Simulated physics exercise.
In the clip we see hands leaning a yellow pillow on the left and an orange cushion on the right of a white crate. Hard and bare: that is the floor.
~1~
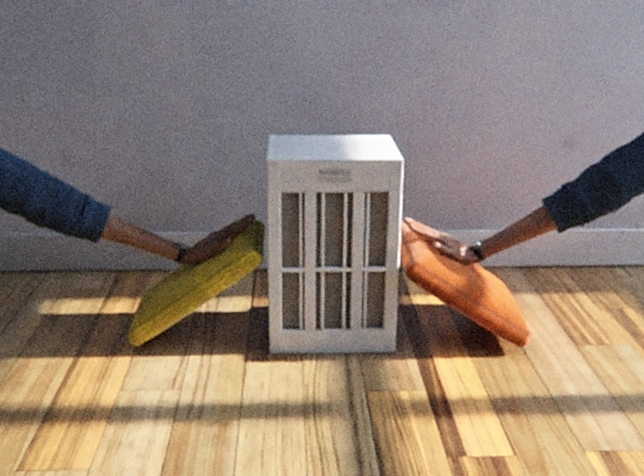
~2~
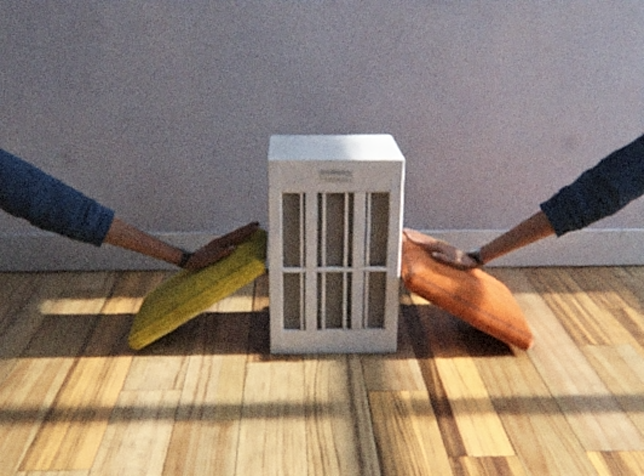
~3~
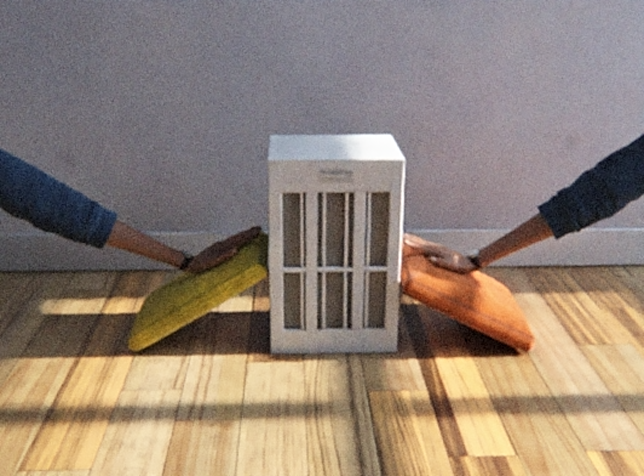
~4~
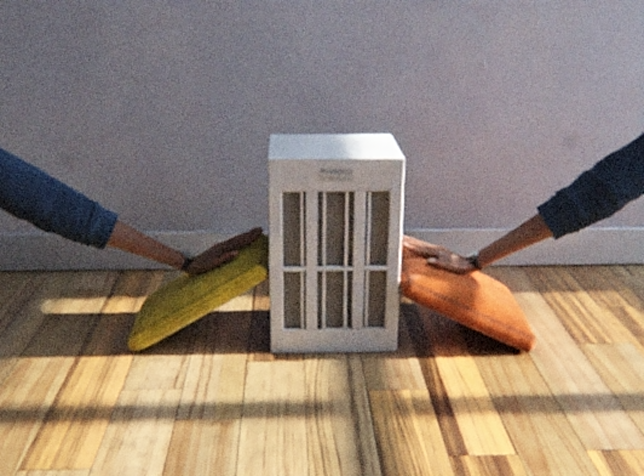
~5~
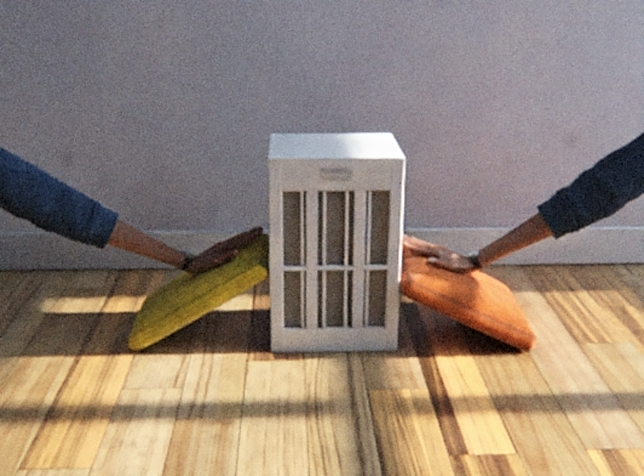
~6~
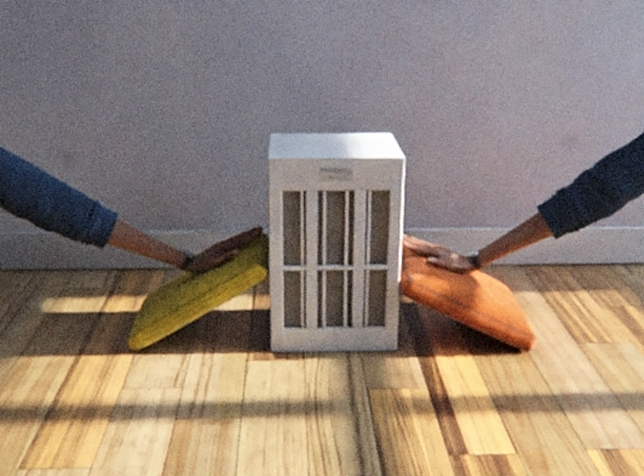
The video shows two hands leaning a yellow pillow and an orange cushion against the left and right sides of a white crate on a bare floor, pressing them slightly lower at first, then staying almost still.
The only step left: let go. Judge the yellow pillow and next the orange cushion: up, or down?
Verdict - yellow pillow: Down; orange cushion: Down.
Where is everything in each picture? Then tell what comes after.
Pillow foot (133, 341), head (258, 258); cushion foot (525, 342), head (411, 270), in the first picture.
Pillow foot (133, 344); cushion foot (529, 345), in the second picture.
Pillow foot (133, 346); cushion foot (530, 346), in the third picture.
Pillow foot (133, 347); cushion foot (531, 346), in the fourth picture.
Pillow foot (133, 346); cushion foot (531, 345), in the fifth picture.
Pillow foot (133, 346), head (263, 271), at a low slant; cushion foot (531, 345), head (407, 289), at a low slant, in the sixth picture.
Then, 0.26 s later than the last view, pillow slipping down near (198, 301); cushion slipping down near (461, 302).
Then, 0.38 s later than the last view, pillow flat on the floor near (196, 318); cushion flat on the floor near (461, 311).
Then, 0.82 s later than the last view, pillow flat on the floor near (193, 317); cushion flat on the floor near (462, 312).
Finally, pillow flat on the floor near (193, 317); cushion flat on the floor near (462, 312). The yellow pillow slips and lies down and the orange cushion slumps to the floor.
